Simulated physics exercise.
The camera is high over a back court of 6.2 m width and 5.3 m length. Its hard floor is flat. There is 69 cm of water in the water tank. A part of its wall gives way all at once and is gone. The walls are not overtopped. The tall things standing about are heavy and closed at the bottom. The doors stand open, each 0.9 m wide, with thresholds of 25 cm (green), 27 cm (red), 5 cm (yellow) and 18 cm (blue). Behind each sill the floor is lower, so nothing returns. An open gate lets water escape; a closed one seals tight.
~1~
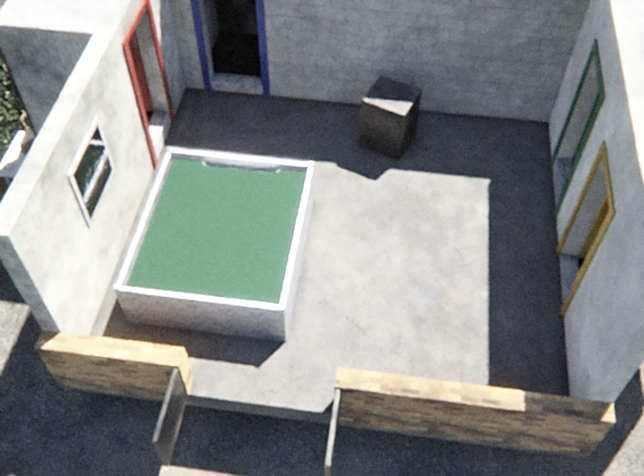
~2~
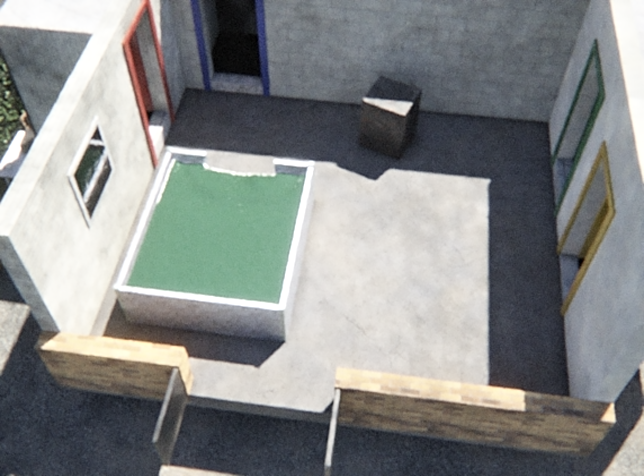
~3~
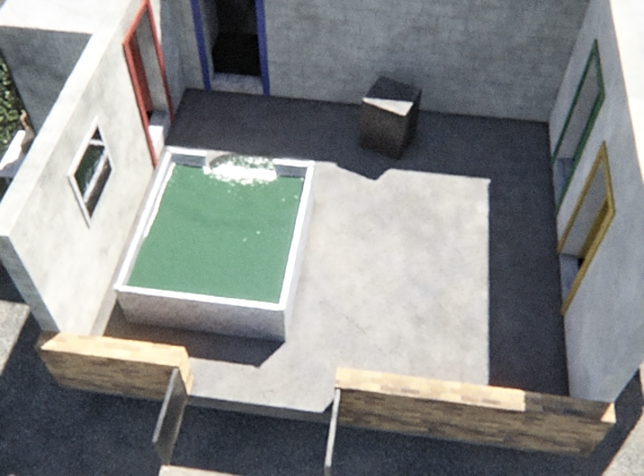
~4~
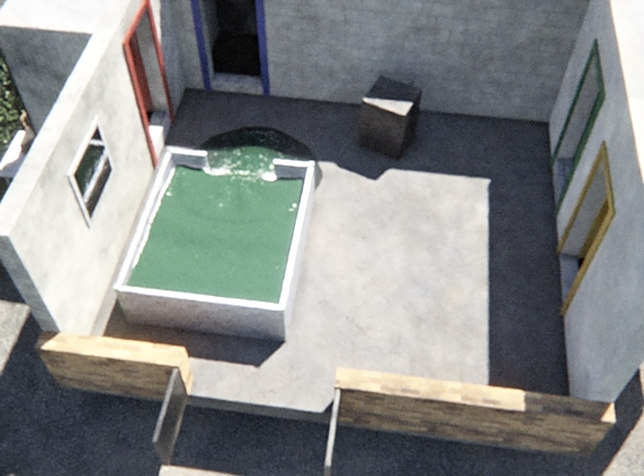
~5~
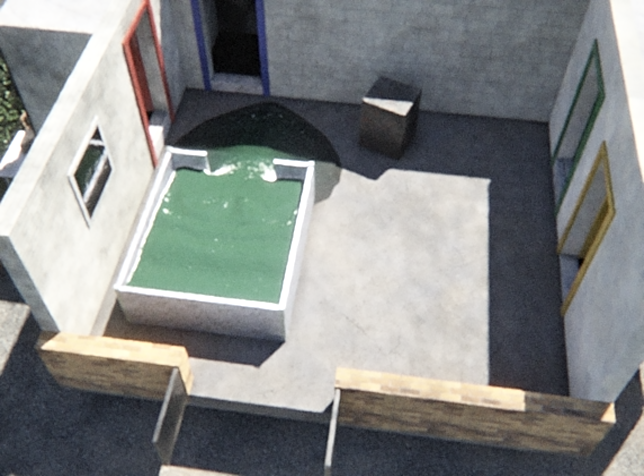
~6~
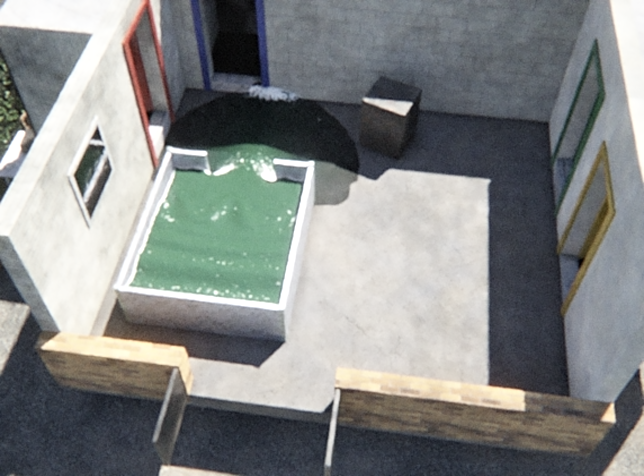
Green water bursts through a gap in the far wall of a white-rimmed tank at the left of a walled grey court, seen from high above by a still camera. A dark block stands near the back wall, with red, blue, green and yellow surrounds on the openings around it. The water froths at the gap, then fans out across the floor behind the tank, splashing at the back wall while ripples cross the tank.
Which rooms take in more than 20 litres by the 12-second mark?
Within that time: At the green door it stays under the limit; at the red door it stays under the limit; at the yellow door it goes over the limit; at the blue door it goes over the limit.
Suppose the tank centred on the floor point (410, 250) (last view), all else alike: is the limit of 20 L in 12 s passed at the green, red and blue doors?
Against that limit: Green below, red below, blue below.
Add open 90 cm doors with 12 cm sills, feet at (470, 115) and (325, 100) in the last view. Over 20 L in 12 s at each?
In that order: Not over, over.
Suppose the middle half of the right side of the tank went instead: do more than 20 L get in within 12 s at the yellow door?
Then: Yellow past it.
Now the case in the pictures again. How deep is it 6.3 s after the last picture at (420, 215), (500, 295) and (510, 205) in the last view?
Roughly 2, 6 and 6 cm, in turn.
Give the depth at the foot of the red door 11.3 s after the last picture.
Some 7.5 cm.
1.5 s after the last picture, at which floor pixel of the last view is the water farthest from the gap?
Around (537, 126).
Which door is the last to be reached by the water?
It is the yellow one.
Then, 0.7 s after the last picture water covers 25 % of the floor and is deepest (41 cm) near (185, 92); green door not reached, red door 9 cm at the sill, 0 L in, yellow door not reached, blue door 33 cm at the sill, 33 L in.
Then, 1.5 s after the last picture water covers 30 % of the floor and is deepest (39 cm) near (255, 106); green door not reached, red door 14 cm at the sill, 0 L in, yellow door not reached, blue door 37 cm at the sill, 102 L in.
Then, 2.8 s after the last picture water covers 50 % of the floor and is deepest (28 cm) near (371, 125); green door 12 cm at the sill, 0 L in, red door 18 cm at the sill, 0 L in, yellow door not reached, blue door 26 cm at the sill, 186 L in.
Then, 6.3 s after the last picture water covers 95 % of the floor and is deepest (20 cm) near (85, 349); green door 9 cm at the sill, 0 L in, red door 12 cm at the sill, 0 L in, yellow door 4 cm at the sill, 0 L in, blue door 17 cm at the sill, 230 L in.
Then, 11.3 s after the last picture water covers 100 % of the floor and is deepest (13 cm) near (542, 200); green door 8 cm at the sill, 0 L in, red door 8 cm at the sill, 0 L in, yellow door 9 cm at the sill, 45 L in, blue door 10 cm at the sill, 231 L in.
